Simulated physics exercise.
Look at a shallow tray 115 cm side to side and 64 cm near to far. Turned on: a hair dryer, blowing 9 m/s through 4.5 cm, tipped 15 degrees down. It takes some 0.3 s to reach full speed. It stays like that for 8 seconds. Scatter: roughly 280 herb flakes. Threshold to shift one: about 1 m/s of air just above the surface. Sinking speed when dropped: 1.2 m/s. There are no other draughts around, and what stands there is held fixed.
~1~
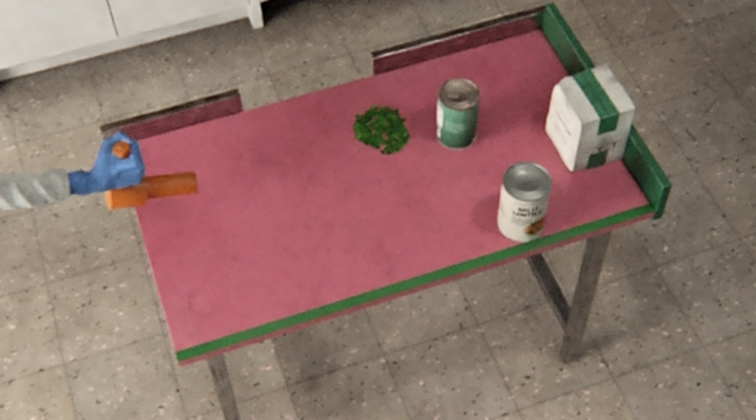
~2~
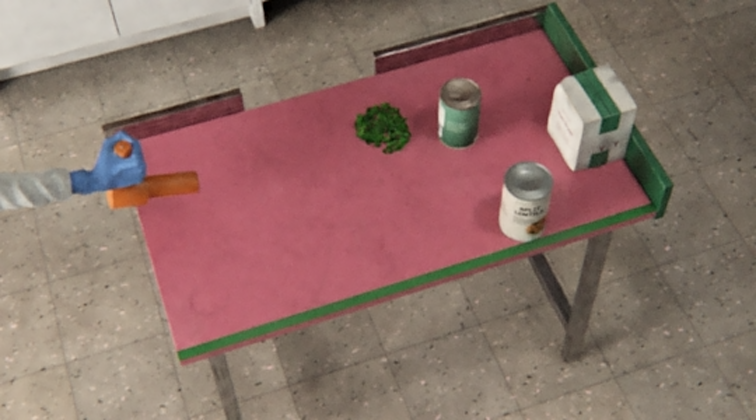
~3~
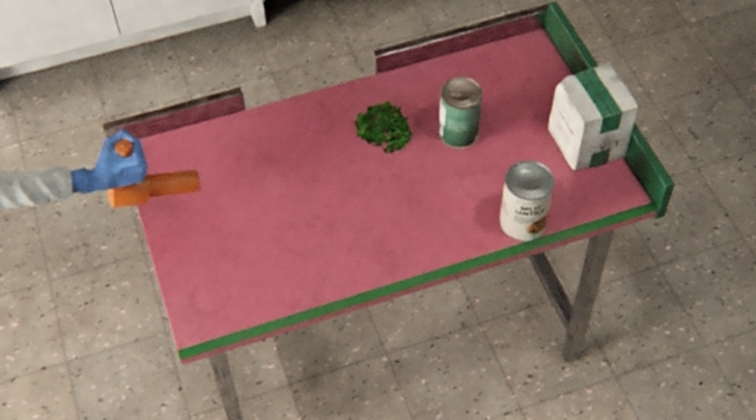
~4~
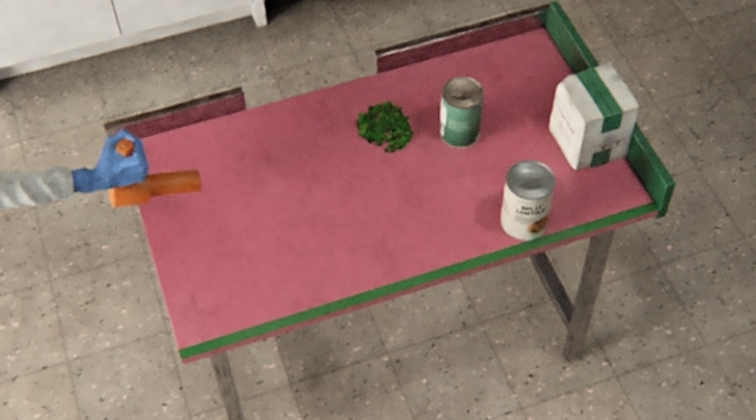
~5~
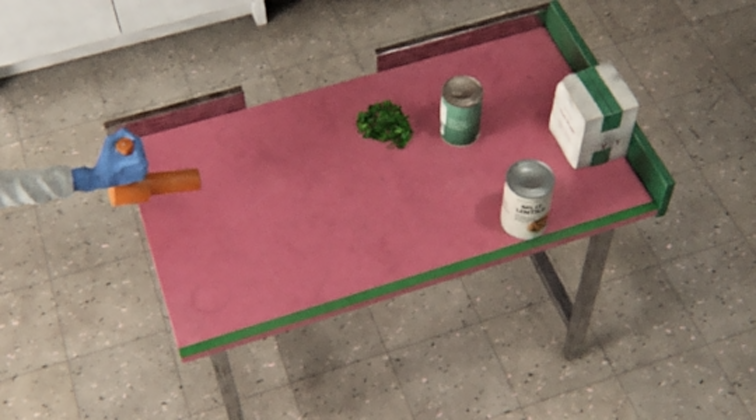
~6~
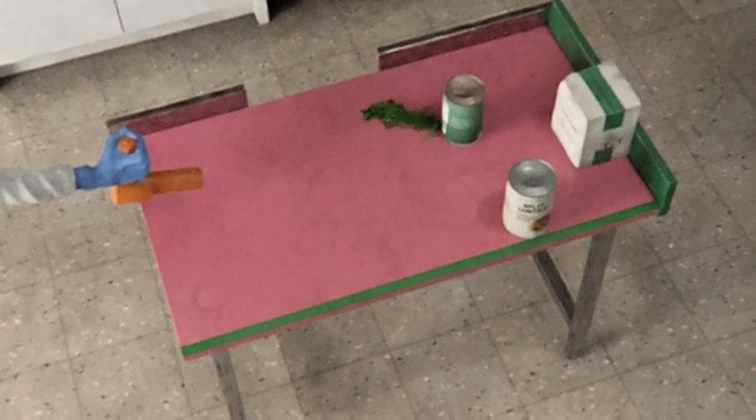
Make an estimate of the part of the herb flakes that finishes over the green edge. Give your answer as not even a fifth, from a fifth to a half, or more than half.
My answer: Less than a fifth.
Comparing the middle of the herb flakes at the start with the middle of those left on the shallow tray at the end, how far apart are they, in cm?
About 55 centimetres.
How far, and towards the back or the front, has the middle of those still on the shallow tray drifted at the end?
The middle ends up shifted toward the far edge, about 15 cm.
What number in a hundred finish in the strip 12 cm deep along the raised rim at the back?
70 per cent.
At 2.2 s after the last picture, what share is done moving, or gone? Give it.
Estimate: Close to 60 %.
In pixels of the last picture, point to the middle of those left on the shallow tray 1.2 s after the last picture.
Near (551, 27).
Then, 1.2 s after the last picture, 40 % are on the move or not yet settled, 2 % are over the green edge; the middle of those still in play is near (551, 27).
Then, 2.2 s after the last picture, 37 % are on the move or not yet settled, 2 % are over the green edge; the middle of those still in play is near (551, 27).
Then, 4.1 s after the last picture, 31 % are on the move or not yet settled, 2 % are over the green edge; the middle of those still in play is near (551, 27).
Then, 7.7 s after the last picture, at the end, 2 % are over the green edge; the middle of those still in play is near (551, 27).
